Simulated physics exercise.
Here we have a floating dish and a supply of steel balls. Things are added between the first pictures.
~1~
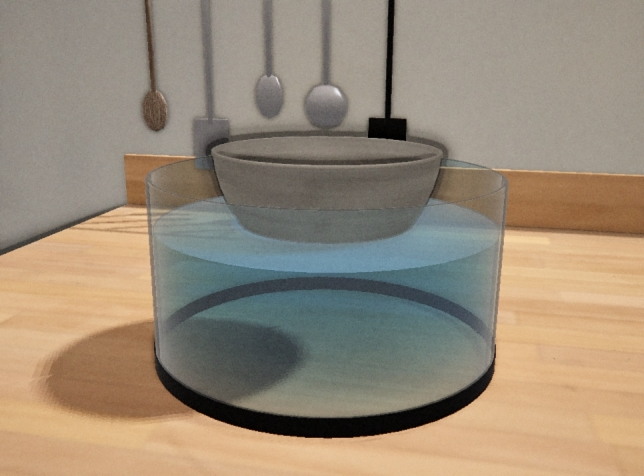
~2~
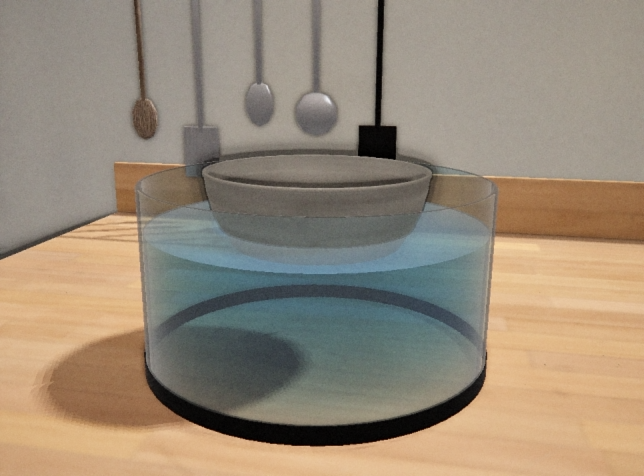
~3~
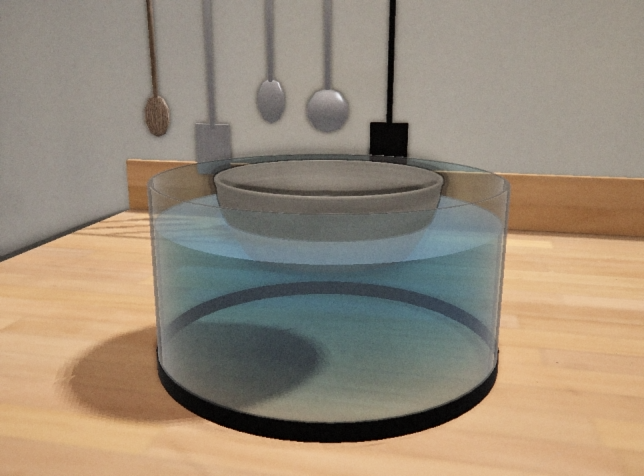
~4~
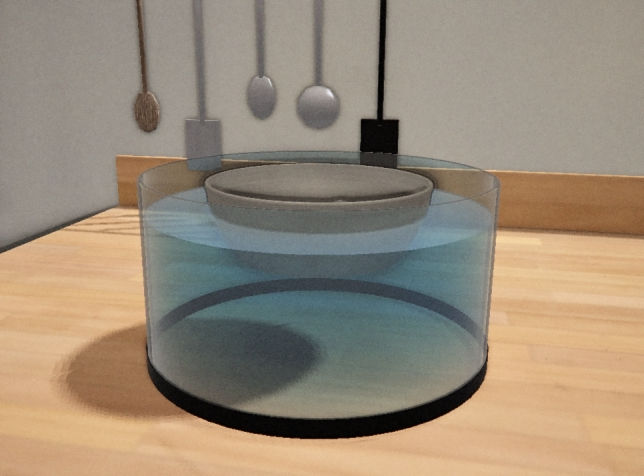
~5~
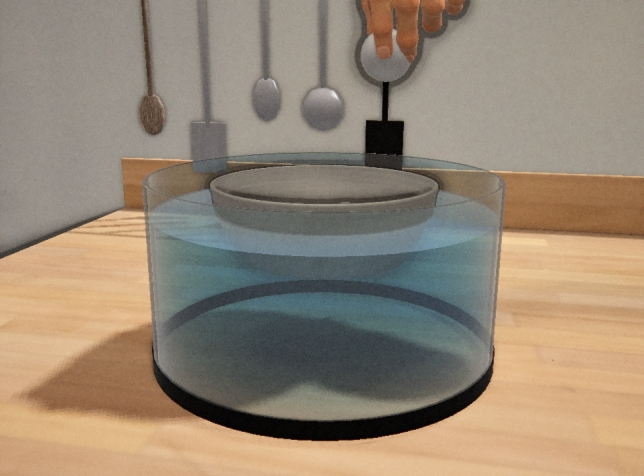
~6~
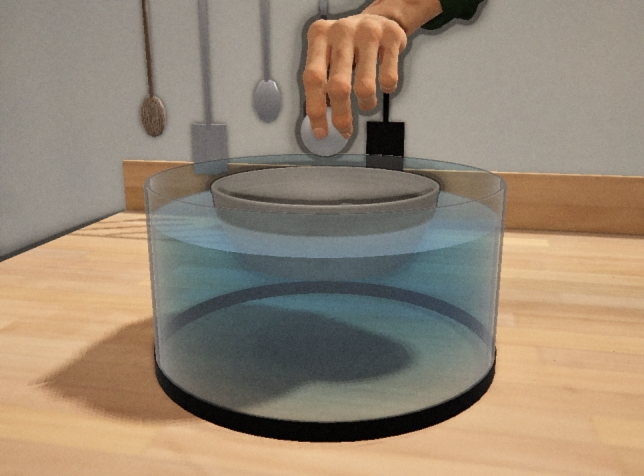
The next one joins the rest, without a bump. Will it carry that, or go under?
As it turns out, it keeps floating.
Next, the steel ball is in and the dish dips.
After that, it steadies; about a fifth of its side above the surface.
Finally, the dish floats; about a fifth of its side above the surface.
